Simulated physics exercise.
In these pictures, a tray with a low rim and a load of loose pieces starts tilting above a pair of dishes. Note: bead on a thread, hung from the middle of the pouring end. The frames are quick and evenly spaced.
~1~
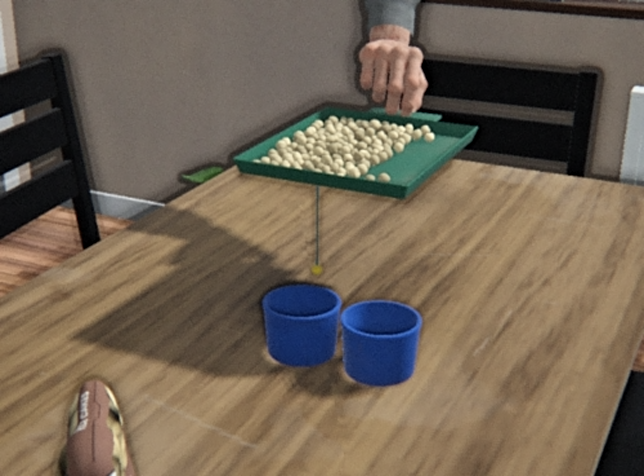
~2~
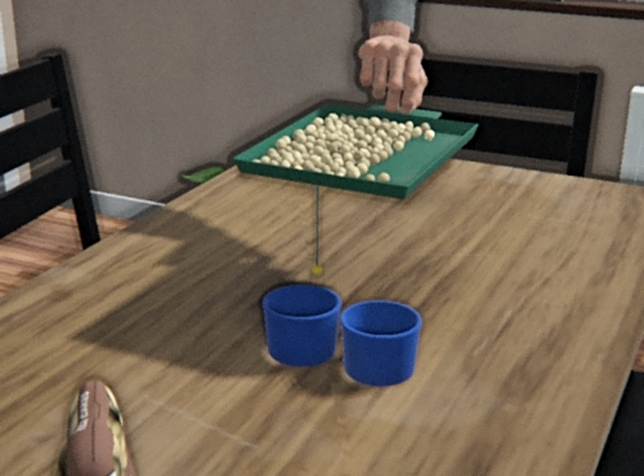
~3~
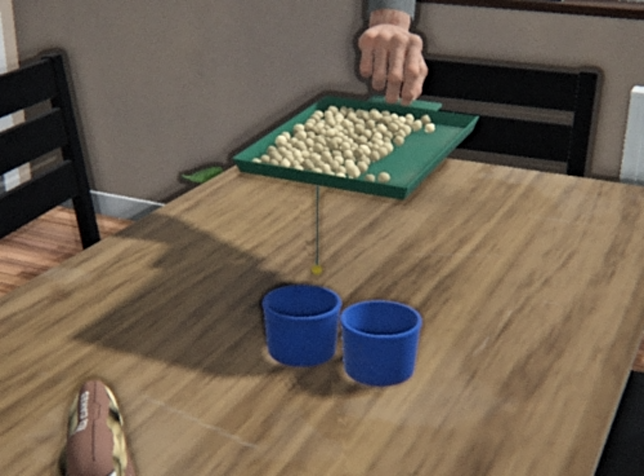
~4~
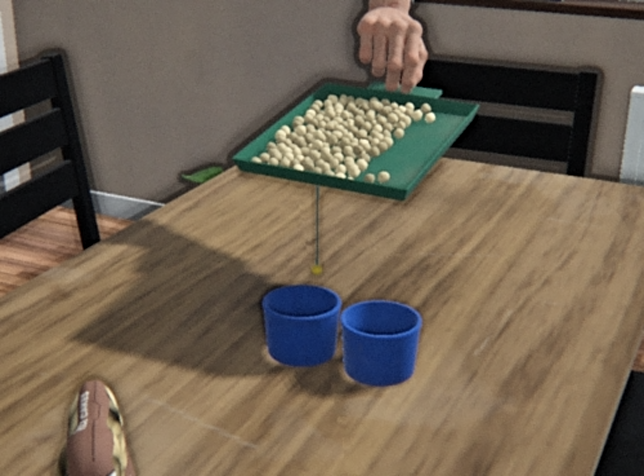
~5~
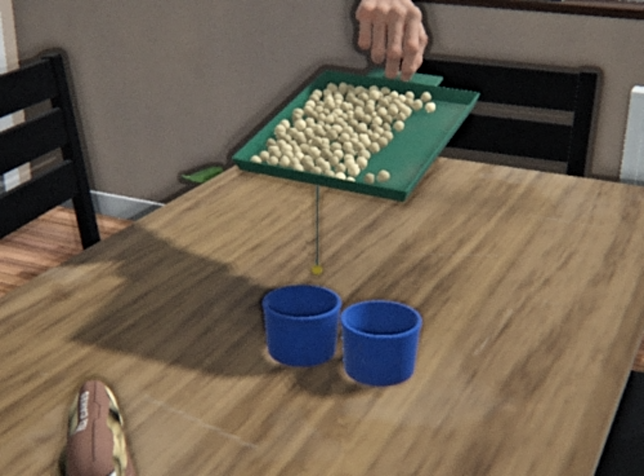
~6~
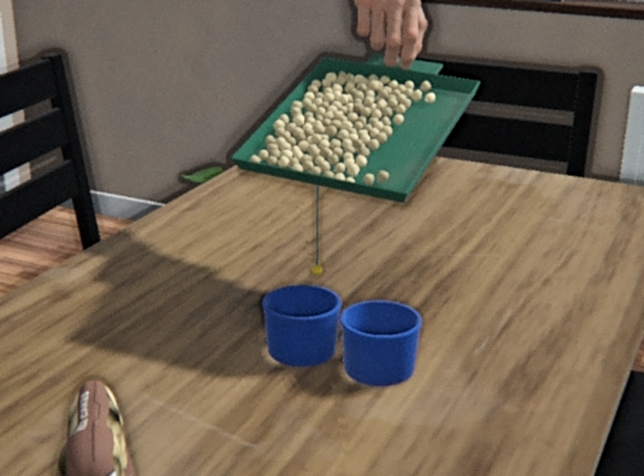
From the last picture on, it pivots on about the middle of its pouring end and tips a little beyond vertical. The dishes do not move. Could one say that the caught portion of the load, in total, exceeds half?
Yes, it exceeds half.
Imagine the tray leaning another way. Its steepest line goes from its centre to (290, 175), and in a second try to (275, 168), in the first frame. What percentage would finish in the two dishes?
About 10 % and 0 %.
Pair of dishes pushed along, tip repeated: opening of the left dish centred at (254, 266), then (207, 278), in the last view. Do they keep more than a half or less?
Try 1: A minority of it. Try 2: A minority of it.
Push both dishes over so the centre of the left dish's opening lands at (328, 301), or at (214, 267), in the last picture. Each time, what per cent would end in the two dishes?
First try: Roughly 60 per cent; second try: Roughly 0 per cent.
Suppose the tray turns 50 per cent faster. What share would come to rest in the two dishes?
Something like 70 percent, give or take.
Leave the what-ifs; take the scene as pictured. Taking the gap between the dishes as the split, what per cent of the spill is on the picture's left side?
100 per cent, roughly.
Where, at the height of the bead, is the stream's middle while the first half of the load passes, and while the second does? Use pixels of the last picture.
First around (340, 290), afterwards around (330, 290).
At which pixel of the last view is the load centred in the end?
About pixel (324, 344).
Just after the last frame, tray tipped steeply; almost all on the tray; just a few in the right dish; just a few in the air.
A moment on, tray tipped right over; roughly a quarter on the tray; roughly a quarter in the right dish; roughly a quarter in the left dish; about a tenth outside both; roughly a quarter in the air.
Further on, tray tipped past a quarter turn; roughly half in the right dish; roughly a third in the left dish; roughly a quarter outside both.
When it is over, tray tipped past a quarter turn; roughly half in the right dish; roughly a third in the left dish; roughly a quarter outside both.
